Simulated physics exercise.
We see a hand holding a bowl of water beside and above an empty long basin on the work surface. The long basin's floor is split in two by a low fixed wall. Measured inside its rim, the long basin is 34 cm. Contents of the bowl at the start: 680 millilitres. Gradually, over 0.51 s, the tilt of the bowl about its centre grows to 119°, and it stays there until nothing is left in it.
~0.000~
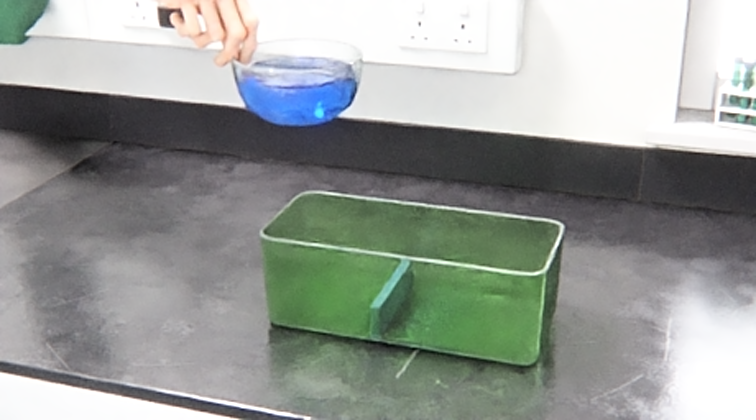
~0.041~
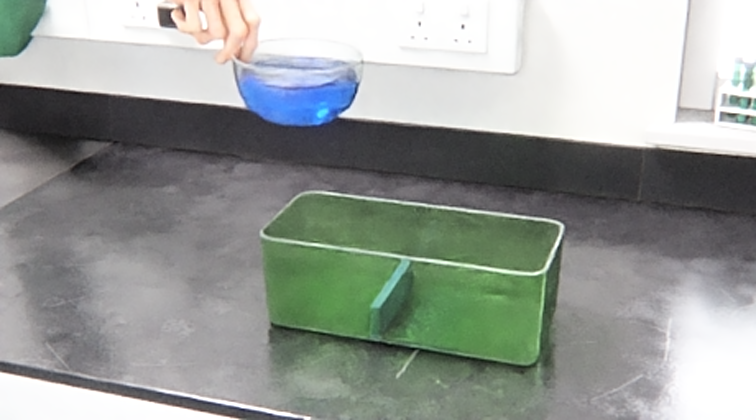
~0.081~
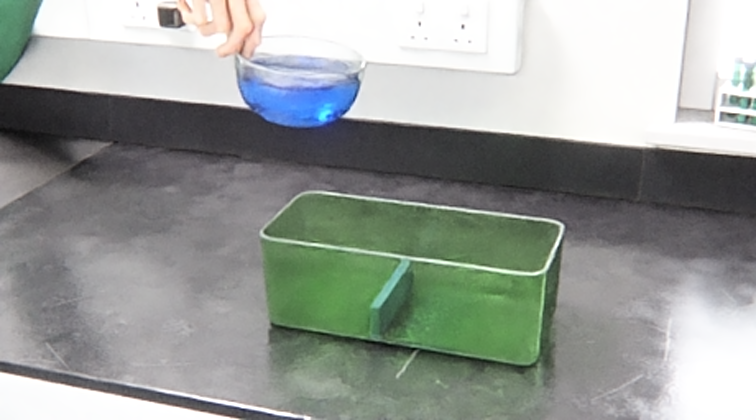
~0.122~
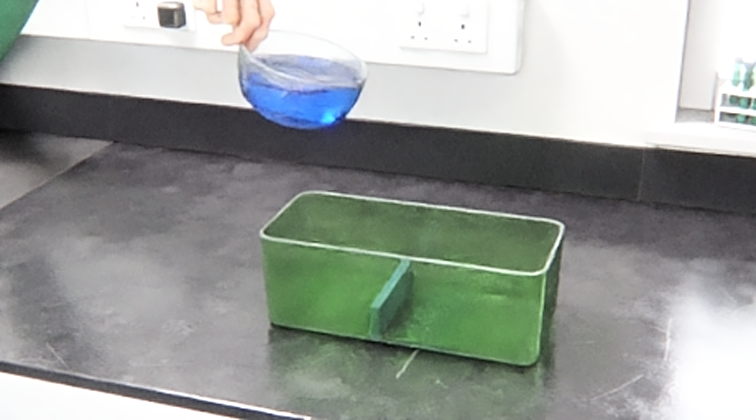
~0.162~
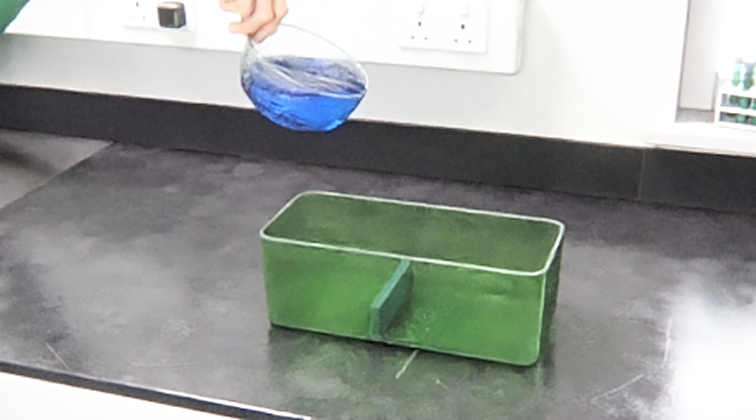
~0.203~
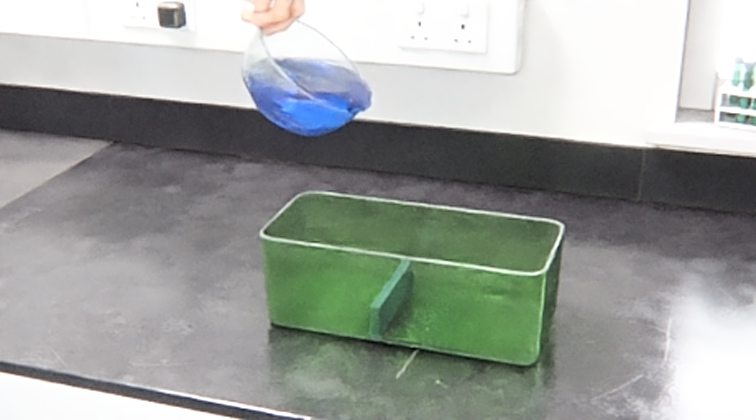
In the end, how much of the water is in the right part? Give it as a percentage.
Roughly 50 percent is in the right part.
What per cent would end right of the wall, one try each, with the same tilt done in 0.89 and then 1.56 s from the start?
65 then 75 %.
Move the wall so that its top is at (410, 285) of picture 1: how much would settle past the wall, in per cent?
35 per cent.
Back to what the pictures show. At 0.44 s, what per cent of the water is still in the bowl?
Fraction remaining: Approx. 5 per cent.
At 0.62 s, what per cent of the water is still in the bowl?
Around 0 in a hundred.
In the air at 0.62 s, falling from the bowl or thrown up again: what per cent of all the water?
4 per cent or so.
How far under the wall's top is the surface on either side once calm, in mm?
28 mm left, 30 mm right.
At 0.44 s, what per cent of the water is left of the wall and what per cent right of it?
Left roughly 10, right roughly 36.
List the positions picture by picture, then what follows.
In the first frame, it leans 0°; its right rim is at (358, 61); the water meets the walls at (245, 65) and (357, 75); the long basin's rim runs from (281, 214) to (555, 249); the wall's top is at (393, 282).
In the second frame, it leans 2°; its right rim is at (359, 64); the water meets the walls at (245, 64) and (357, 76).
In the third frame, it leans 7°; its right rim is at (361, 70); the water meets the walls at (246, 62) and (359, 78).
In the fourth frame, it leans 16°; its right rim is at (363, 80); the water meets the walls at (249, 61) and (361, 82).
In the fifth frame, it leans 27°; its right rim is at (364, 94); the water meets the walls at (251, 61) and (365, 86).
In the sixth frame, it leans 41°; its right rim is at (361, 109); the water meets the walls at (254, 61) and (352, 90); 5 per cent is over the edge.
After 0.44 s the tilt is 114° and 5 per cent is still to pour, 10 is left of the wall and 35 right of it.
After 0.62 s the tilt is 119° and 0 per cent is still to pour, 45 is left of the wall and 50 right of it.
After 0.81 s the tilt is 119° and 0 per cent is still to pour, 43 is left of the wall and 49 right of it.
After 1.01 s the tilt is 119° and 0 per cent is still to pour, 45 is left of the wall and 50 right of it.
In the end 45 per cent lies left of the wall, 50 right of it and 5 outside.
